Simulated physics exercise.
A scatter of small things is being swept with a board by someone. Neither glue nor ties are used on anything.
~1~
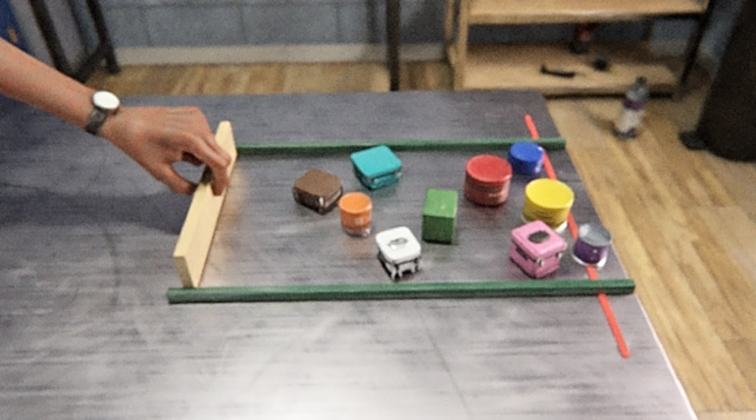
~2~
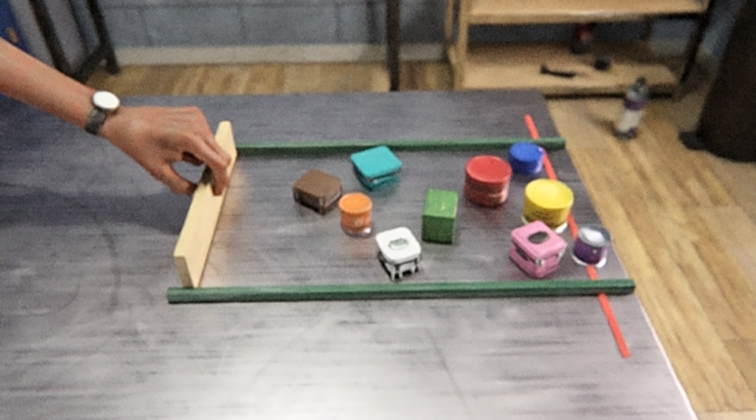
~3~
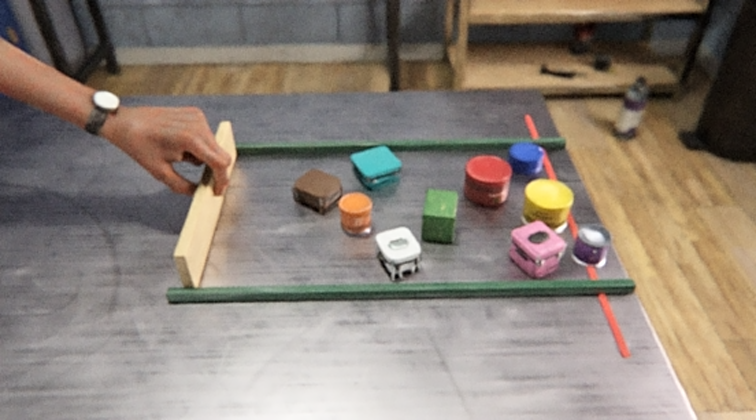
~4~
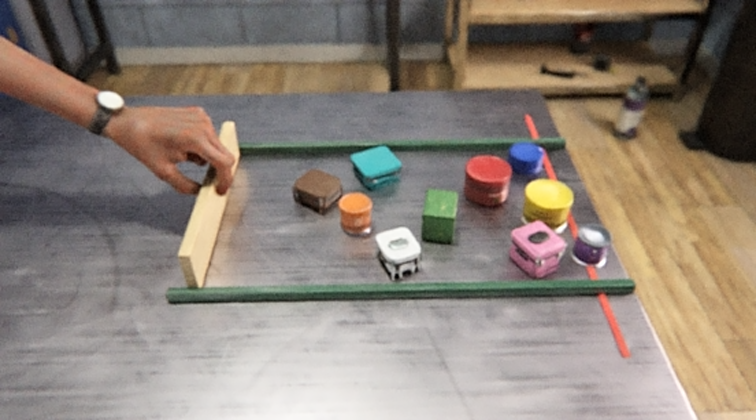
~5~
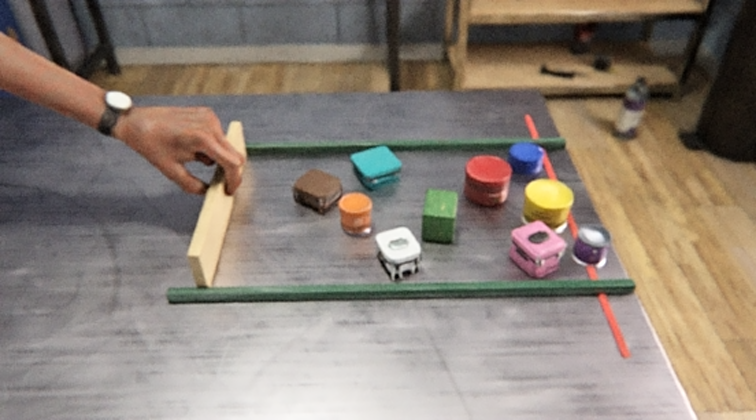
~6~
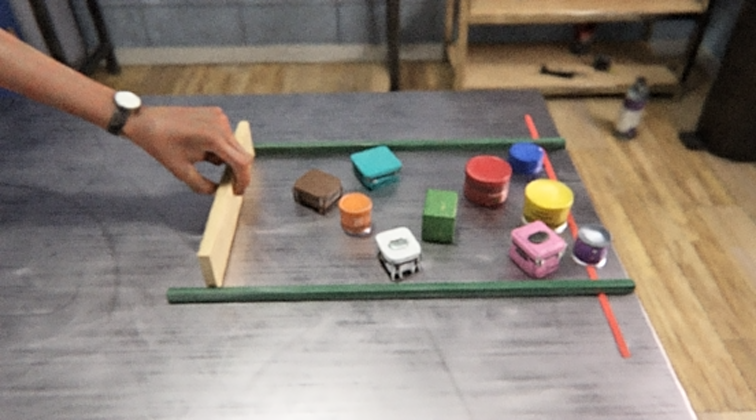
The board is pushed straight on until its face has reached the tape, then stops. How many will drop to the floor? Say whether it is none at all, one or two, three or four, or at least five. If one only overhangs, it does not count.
Most likely a good five or more will slide off.
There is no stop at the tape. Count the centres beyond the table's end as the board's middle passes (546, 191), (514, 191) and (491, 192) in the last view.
In order, that gives 4, then 0, then 0.
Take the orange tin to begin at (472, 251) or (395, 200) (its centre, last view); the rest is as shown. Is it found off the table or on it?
Spot by spot, it drops away and then it stays put.
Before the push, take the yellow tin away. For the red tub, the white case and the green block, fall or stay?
Red tub: Over the edge. White case: Still there. Green block: Over the edge.
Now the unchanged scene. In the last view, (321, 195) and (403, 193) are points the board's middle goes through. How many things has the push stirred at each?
Answer - first 1, then 5.
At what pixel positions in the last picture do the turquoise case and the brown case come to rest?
One is at about (574, 157), the other at about (587, 189).
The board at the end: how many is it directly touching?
It is in contact with 4.
Early on, none off yet; purple pot at rest near (591, 246); blue lid at rest near (526, 158); yellow tin at rest near (546, 206).
Finally, the number that fall off is five or more; lost, green block, red tub, pink case, yellow tin, blue lid and purple pot.
